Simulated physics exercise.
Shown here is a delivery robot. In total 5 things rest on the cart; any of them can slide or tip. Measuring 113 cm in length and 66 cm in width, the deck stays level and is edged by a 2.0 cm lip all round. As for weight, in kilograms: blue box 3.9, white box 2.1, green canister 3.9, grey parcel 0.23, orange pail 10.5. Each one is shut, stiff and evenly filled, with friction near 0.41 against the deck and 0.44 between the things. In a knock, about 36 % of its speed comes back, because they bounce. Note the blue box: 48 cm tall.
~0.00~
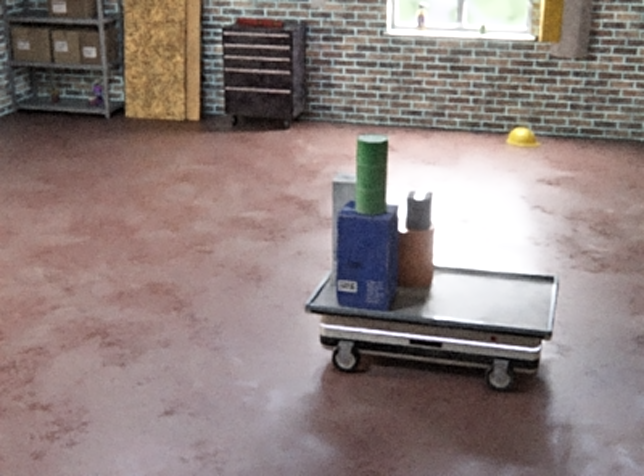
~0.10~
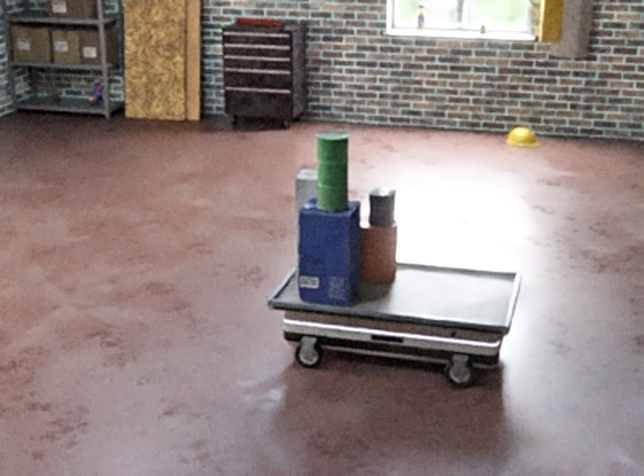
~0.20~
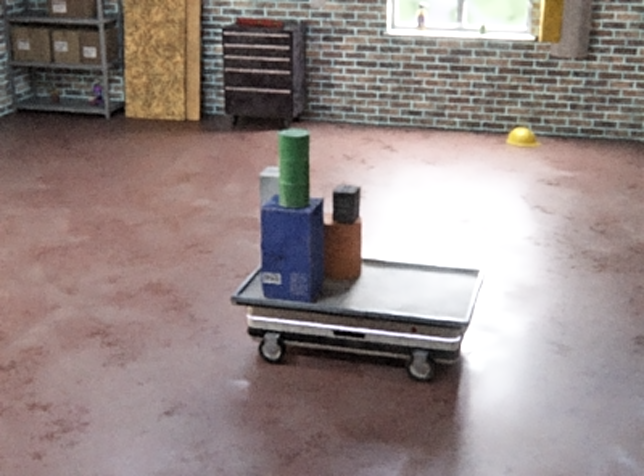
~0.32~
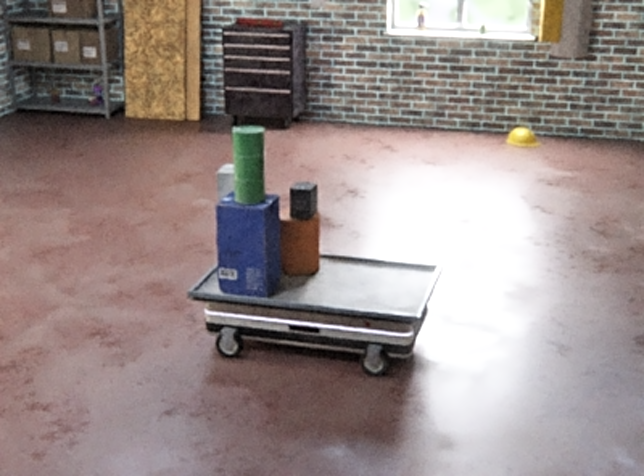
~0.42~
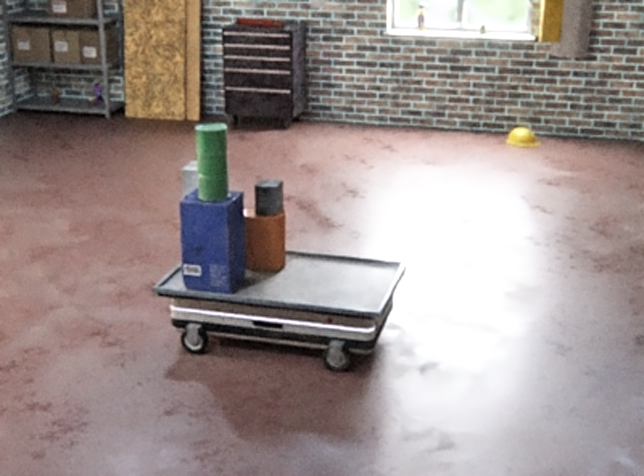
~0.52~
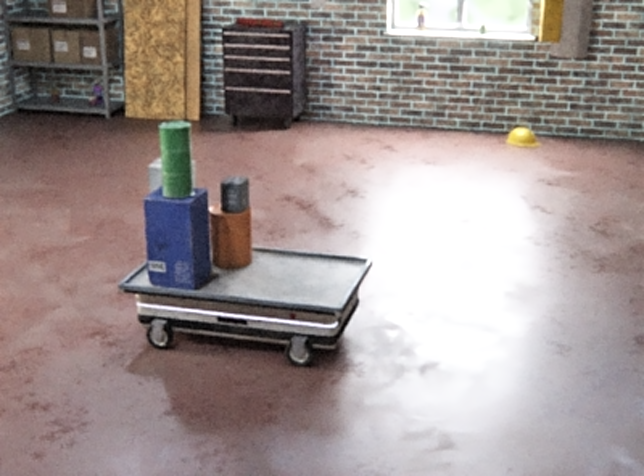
In a brick-walled workshop, a low cart carrying a blue box and other containers rolls left.
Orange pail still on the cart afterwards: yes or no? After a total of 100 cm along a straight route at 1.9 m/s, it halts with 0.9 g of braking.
Yes.
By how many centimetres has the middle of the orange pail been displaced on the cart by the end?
Displacement: Approx. 6 cm.
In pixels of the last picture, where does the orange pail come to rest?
At about (185, 231).
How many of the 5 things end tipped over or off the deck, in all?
It comes to 4.
After 0.92 s, cart has run 120 cm, stopped; green canister now off the deck; orange pail 7° off upright near (178, 228); blue box 36° off upright.
After 1.32 s, cart has run 120 cm, stopped; blue box and white box now off the deck; orange pail moved 6 cm near (185, 231); grey parcel on its side.
After 1.82 s, cart has run 120 cm, stopped; grey parcel now off the deck; orange pail moved 6 cm near (185, 231).
In the end (2.3 s), off the deck, blue box, white box, green canister and grey parcel; the last one under 10 cm from the start. In the last view, orange pail near (185, 231).
